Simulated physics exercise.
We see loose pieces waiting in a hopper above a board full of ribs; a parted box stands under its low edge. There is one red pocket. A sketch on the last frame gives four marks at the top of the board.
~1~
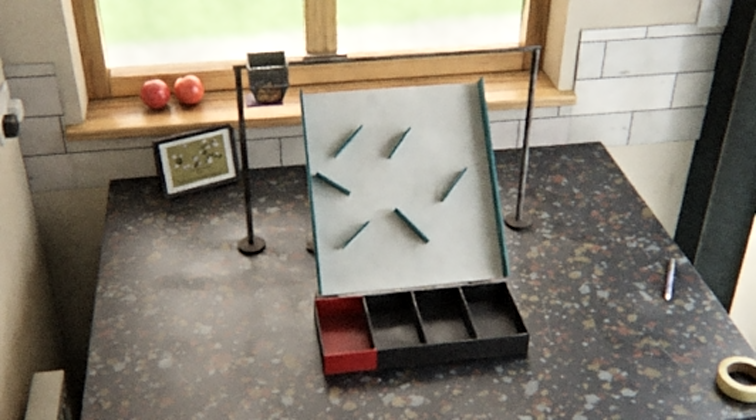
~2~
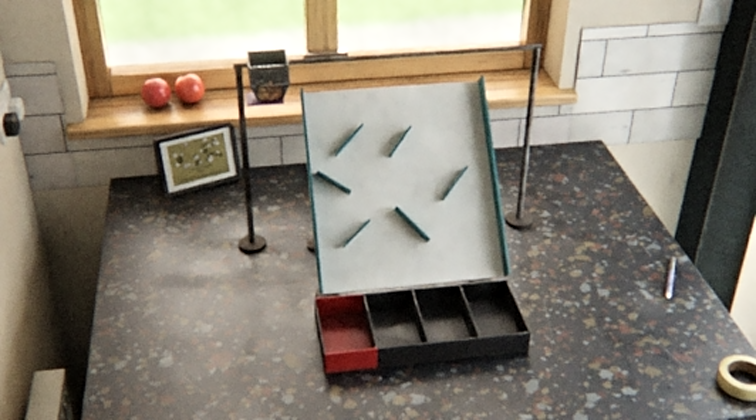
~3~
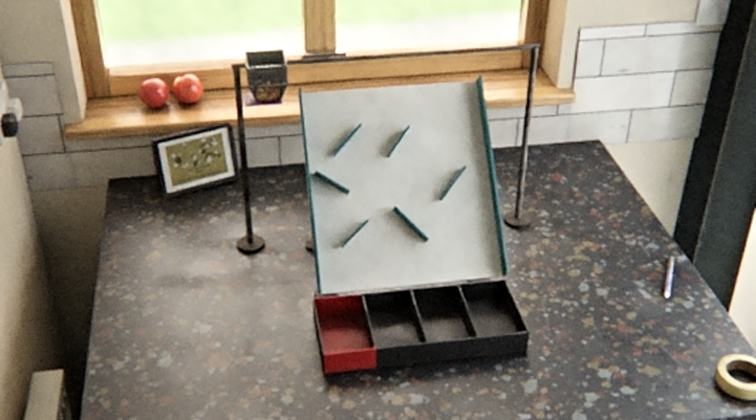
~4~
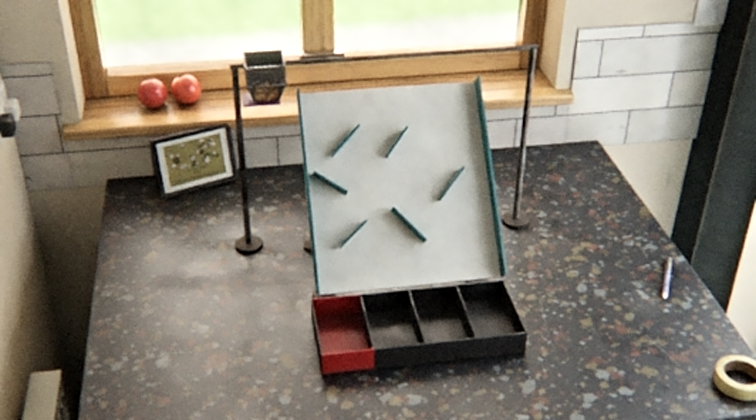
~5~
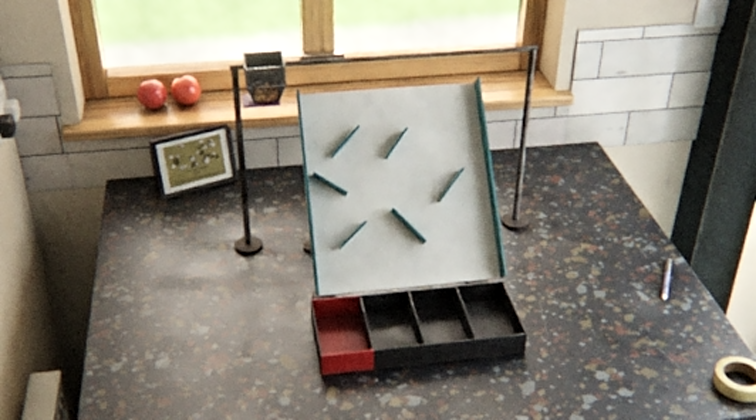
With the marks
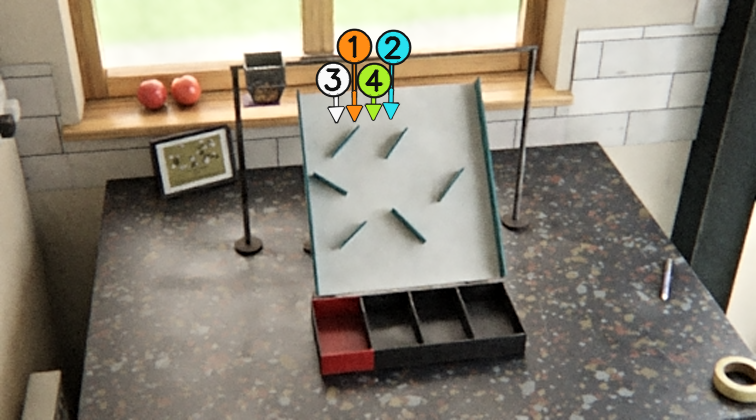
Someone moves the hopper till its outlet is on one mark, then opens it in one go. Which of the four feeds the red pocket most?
Mark 2 does it best.
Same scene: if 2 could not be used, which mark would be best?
That is mark 4.
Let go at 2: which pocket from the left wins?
It is the first one.
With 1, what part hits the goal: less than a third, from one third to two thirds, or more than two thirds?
It is less than a third.
On the marked copy, mark 1 meets the board at (354, 115); mark 2 meets the board at (390, 113); mark 3 meets the board at (336, 116); mark 4 meets the board at (373, 114).
Choosing 1, close to a quarter in the red pocket, close to two thirds in other pockets, a small share outside the box.
Choosing 2, close to two thirds in the red pocket, close to a quarter in other pockets, a small share outside the box.
Choosing 3, close to a quarter in the red pocket, close to two thirds in other pockets, only a few held on the board, a small share outside the box.
Choosing 4, close to a third in the red pocket, close to a third in other pockets, close to a quarter outside the box.
